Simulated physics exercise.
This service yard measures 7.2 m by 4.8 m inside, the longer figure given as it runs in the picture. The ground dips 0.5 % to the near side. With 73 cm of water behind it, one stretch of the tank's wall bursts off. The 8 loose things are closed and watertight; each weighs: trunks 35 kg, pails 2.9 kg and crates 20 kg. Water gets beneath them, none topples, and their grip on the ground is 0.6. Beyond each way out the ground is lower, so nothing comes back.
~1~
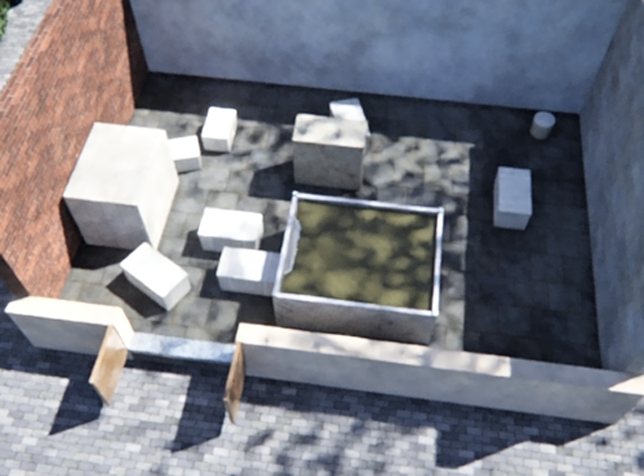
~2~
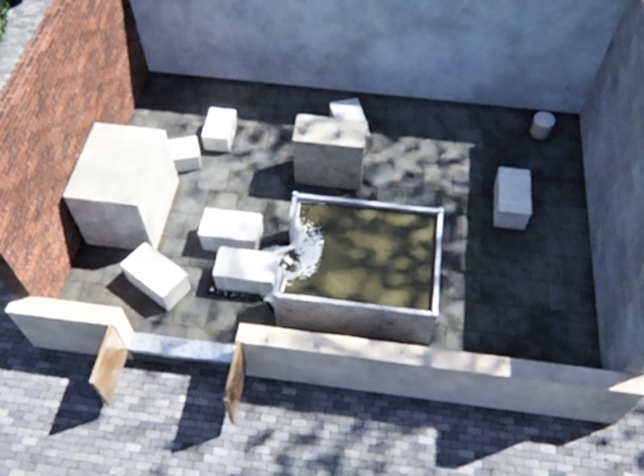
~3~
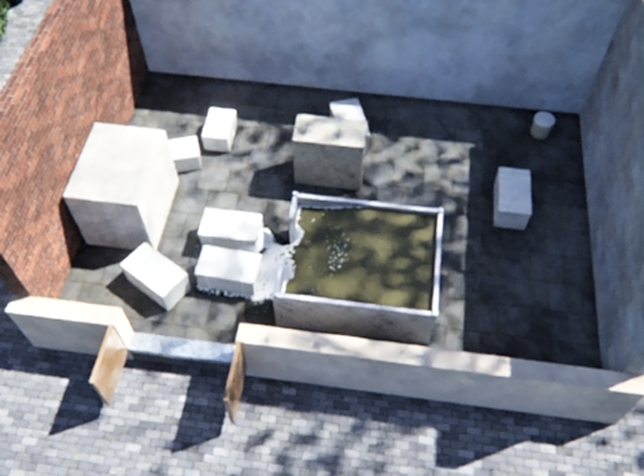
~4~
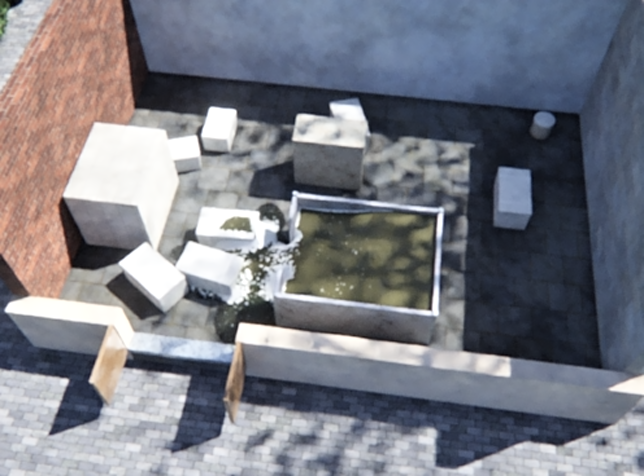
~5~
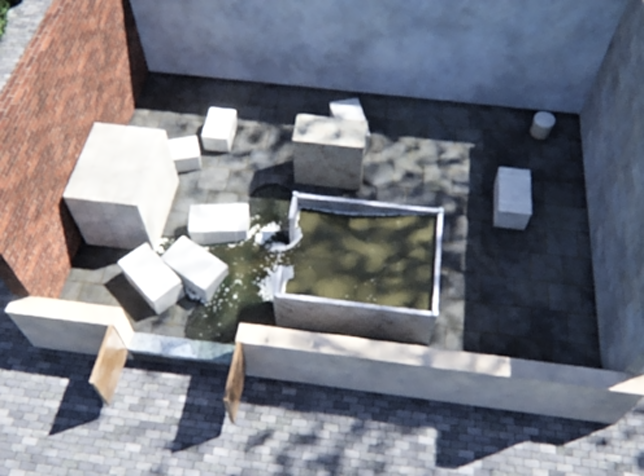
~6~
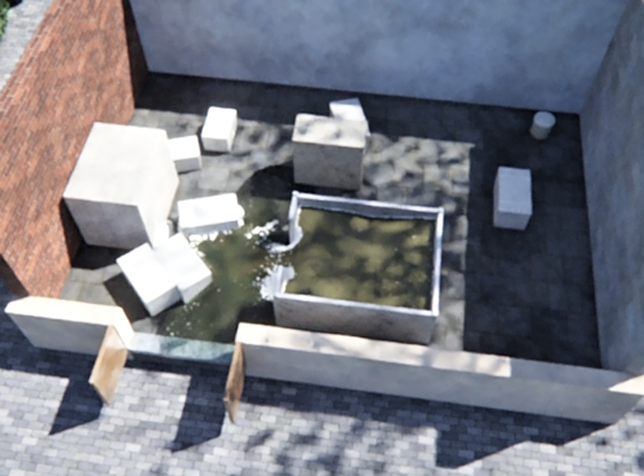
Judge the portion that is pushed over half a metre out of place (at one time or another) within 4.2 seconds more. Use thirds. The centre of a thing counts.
That comes to one to two thirds.
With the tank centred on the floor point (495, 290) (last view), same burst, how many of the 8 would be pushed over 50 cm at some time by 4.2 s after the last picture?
In that case 4 of them.
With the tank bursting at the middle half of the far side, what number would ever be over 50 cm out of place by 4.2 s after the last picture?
Then 1.
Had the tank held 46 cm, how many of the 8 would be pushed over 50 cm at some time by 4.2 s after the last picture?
Then 4.
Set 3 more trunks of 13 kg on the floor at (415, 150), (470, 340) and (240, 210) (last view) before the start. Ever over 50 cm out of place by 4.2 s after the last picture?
In that order: Short of it, less, past it.
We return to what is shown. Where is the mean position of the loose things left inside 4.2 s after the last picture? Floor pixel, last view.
At about (307, 159).
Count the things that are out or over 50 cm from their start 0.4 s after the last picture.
By then 2.
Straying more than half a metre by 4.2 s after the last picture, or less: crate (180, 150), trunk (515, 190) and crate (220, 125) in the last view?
In turn: More, less, more.
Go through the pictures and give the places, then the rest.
The first frame shows a trunk at (250, 264) rests on the ground; a trunk at (230, 224), on the bottom; water covers 2.8 m2; 0 of 8 have shifted.
The second frame shows a trunk at (246, 264) rests on the ground, 5 cm from its start; a trunk at (230, 224) rests on the ground; 3.2 m2 under water; 1 of 8 have shifted.
The third frame shows a trunk at (229, 264), on the bottom, 29 cm from its start; a trunk at (230, 224) rests on the ground; water covers 3.7 m2; 1 of 8 have shifted.
The fourth frame shows a trunk at (210, 263) rests on the ground, 54 cm from its start; a trunk at (228, 223), on the bottom, 4 cm from its start; water covers 4.8 m2; 1 of 8 have shifted.
The fifth frame shows a trunk at (193, 262) rests on the ground, 76 cm from its start; a trunk at (219, 218), on the bottom, 20 cm from its start; 6.1 m2 under water; 3 of 8 have shifted.
The sixth frame shows a trunk at (181, 261), on the bottom, 93 cm from its start; a trunk at (208, 210), on the bottom, 40 cm from its start; water covers 7.4 m2; 3 of 8 have shifted.
Then, 0.4 s after the last picture 2 of 8 are over 50 cm from their spots; 1 afloat.
Then, 1.5 s after the last picture 5 of 8 are over 50 cm from their spots; 2 afloat.
Then, 2.8 s after the last picture 5 of 8 are over 50 cm from their spots; 2 afloat.
Then, 4.2 s after the last picture 4 of 8 are over 50 cm from their spots, and 5 have been at some point; 1 afloat.
